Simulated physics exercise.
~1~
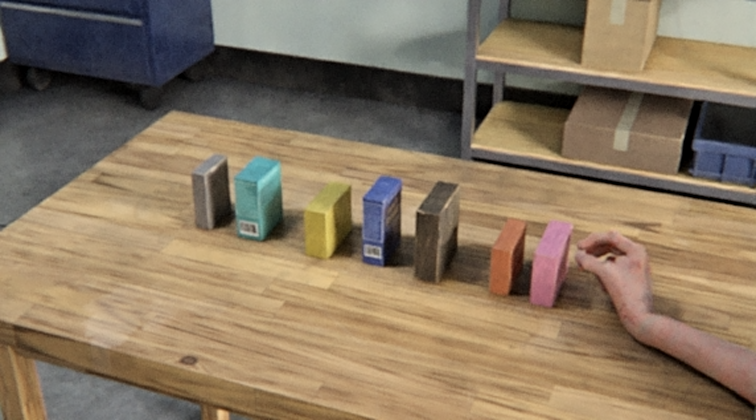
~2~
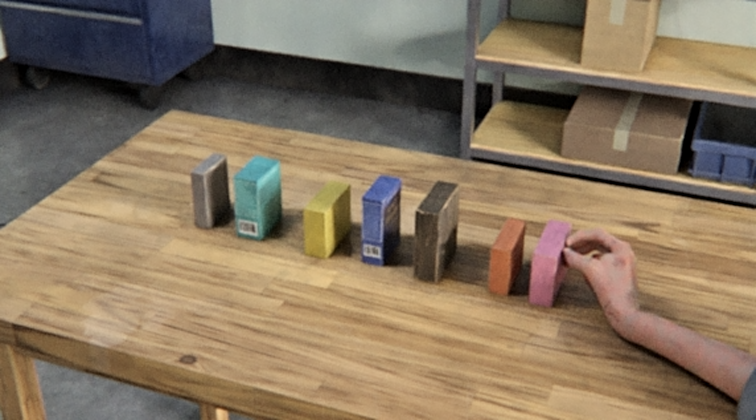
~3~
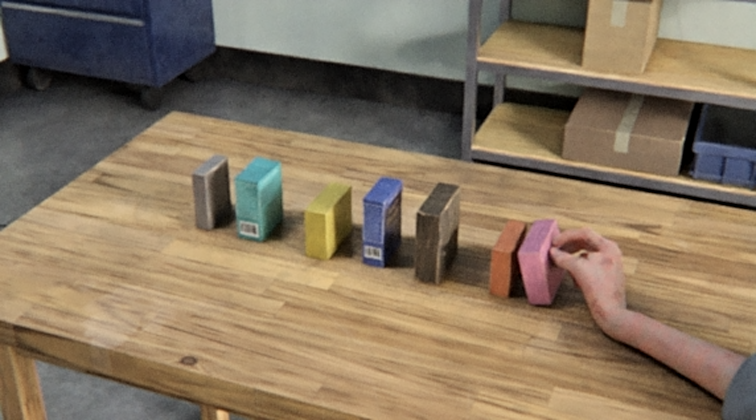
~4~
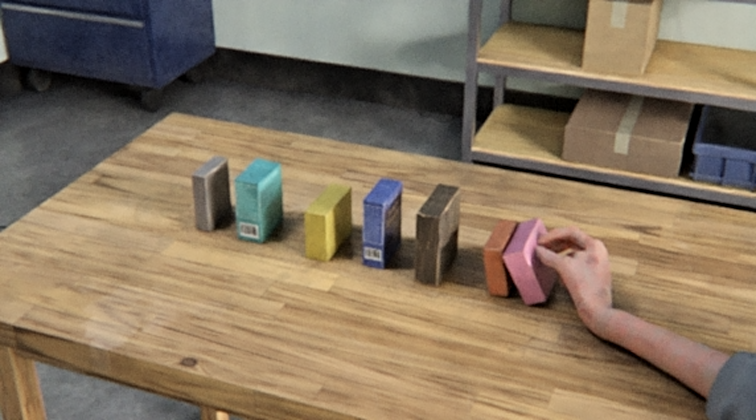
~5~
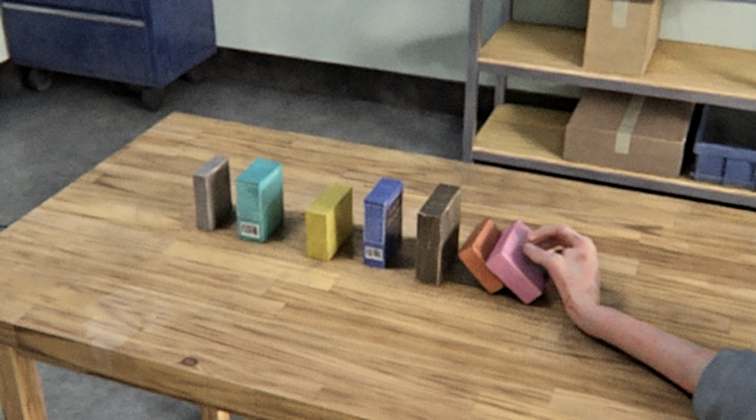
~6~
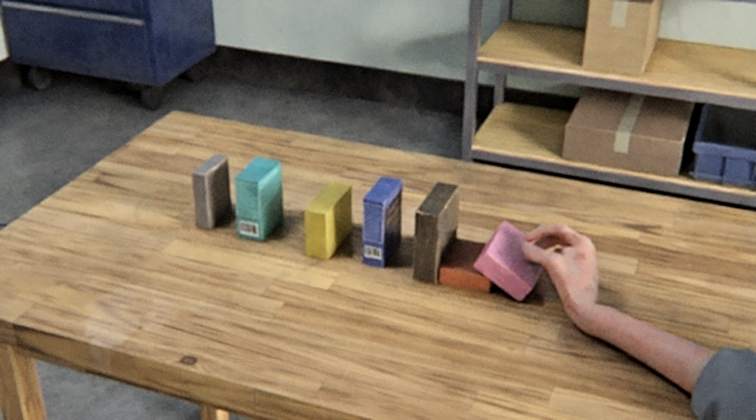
On a wooden table, a hand tipped the pink block at the right end of a row leftward into the orange one, which toppled flat beside the black block, while the pink block ended up tilted against it with the hand still there and the rest stayed standing.
